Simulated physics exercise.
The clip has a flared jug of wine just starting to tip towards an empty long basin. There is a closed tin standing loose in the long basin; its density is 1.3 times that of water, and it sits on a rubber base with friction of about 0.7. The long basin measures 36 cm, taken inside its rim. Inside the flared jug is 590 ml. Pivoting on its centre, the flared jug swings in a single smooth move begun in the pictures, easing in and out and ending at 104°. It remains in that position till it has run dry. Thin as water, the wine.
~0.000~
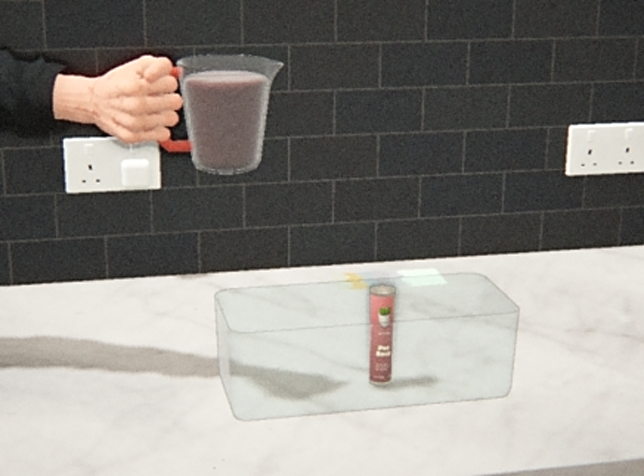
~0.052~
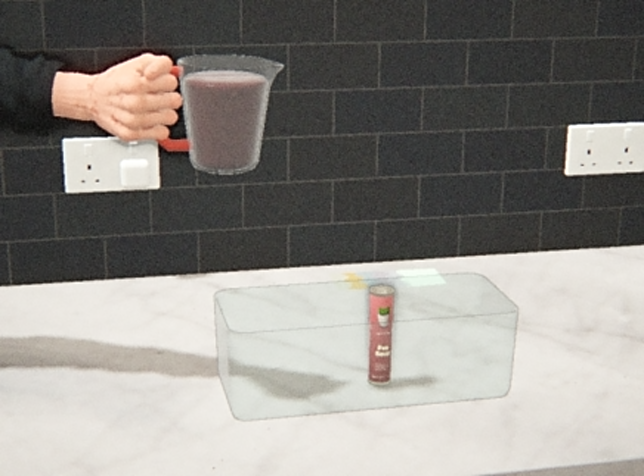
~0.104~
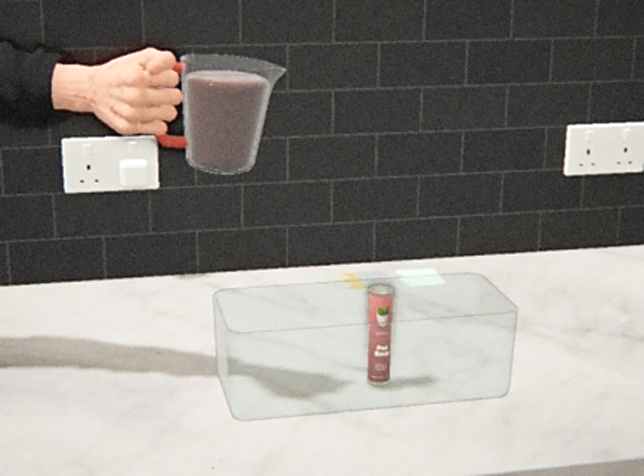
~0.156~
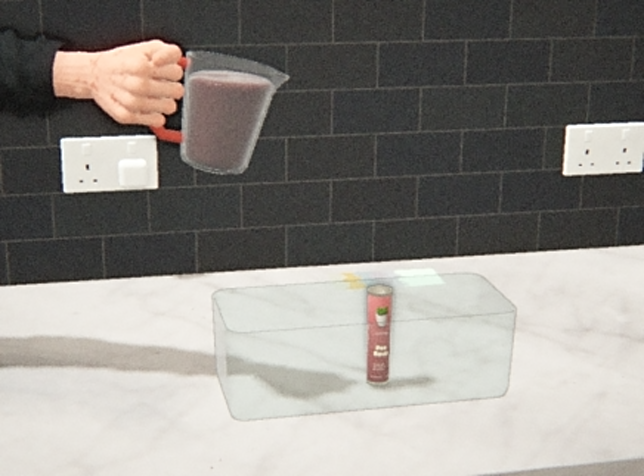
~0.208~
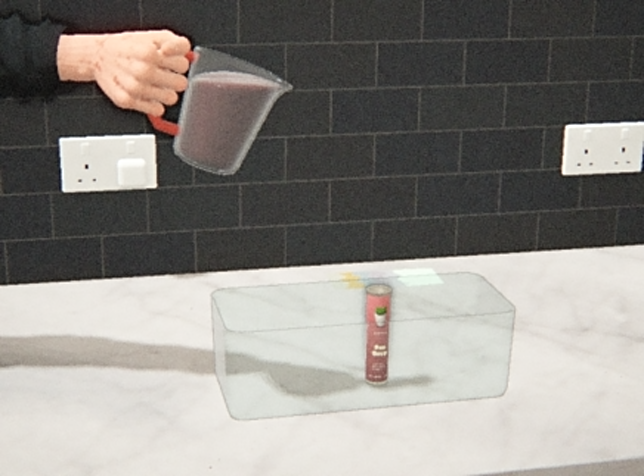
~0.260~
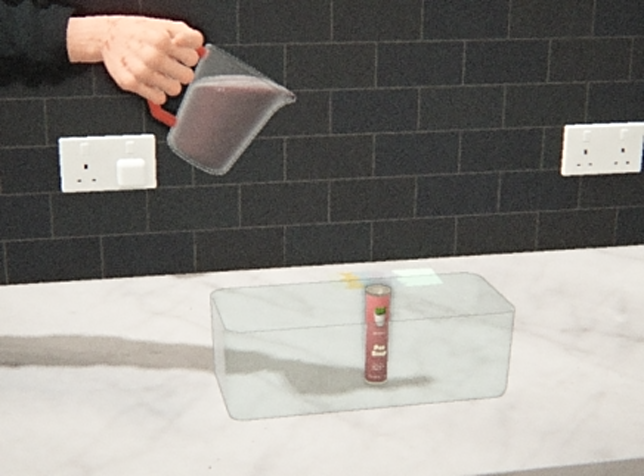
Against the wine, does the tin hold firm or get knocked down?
It's down.
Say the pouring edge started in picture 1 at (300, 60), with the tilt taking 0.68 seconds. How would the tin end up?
Then the tin comes down.
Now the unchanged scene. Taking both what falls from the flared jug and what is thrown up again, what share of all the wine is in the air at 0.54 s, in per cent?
Roughly 38 percent.
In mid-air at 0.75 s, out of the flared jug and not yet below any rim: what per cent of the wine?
Estimate: About 32 in a hundred.
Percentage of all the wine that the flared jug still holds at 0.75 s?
I'd estimate some 12 per cent.
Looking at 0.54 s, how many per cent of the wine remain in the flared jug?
About 56 per cent.
Then, 0.54 s in, the tilt is 91° and 55 per cent is still to pour; the tin stands where it began.
Then, 0.75 s in, the tilt is 104° and 12 per cent is still to pour; the tin leans 5°.
Then, 0.96 s in, the tilt is 104° and 1 per cent is still to pour; the tin leans 20°.
Then, 1.20 s in, the tilt is 104° and 0 per cent is still to pour; the tin lies on its side.
Finally, the tin lies on its side.
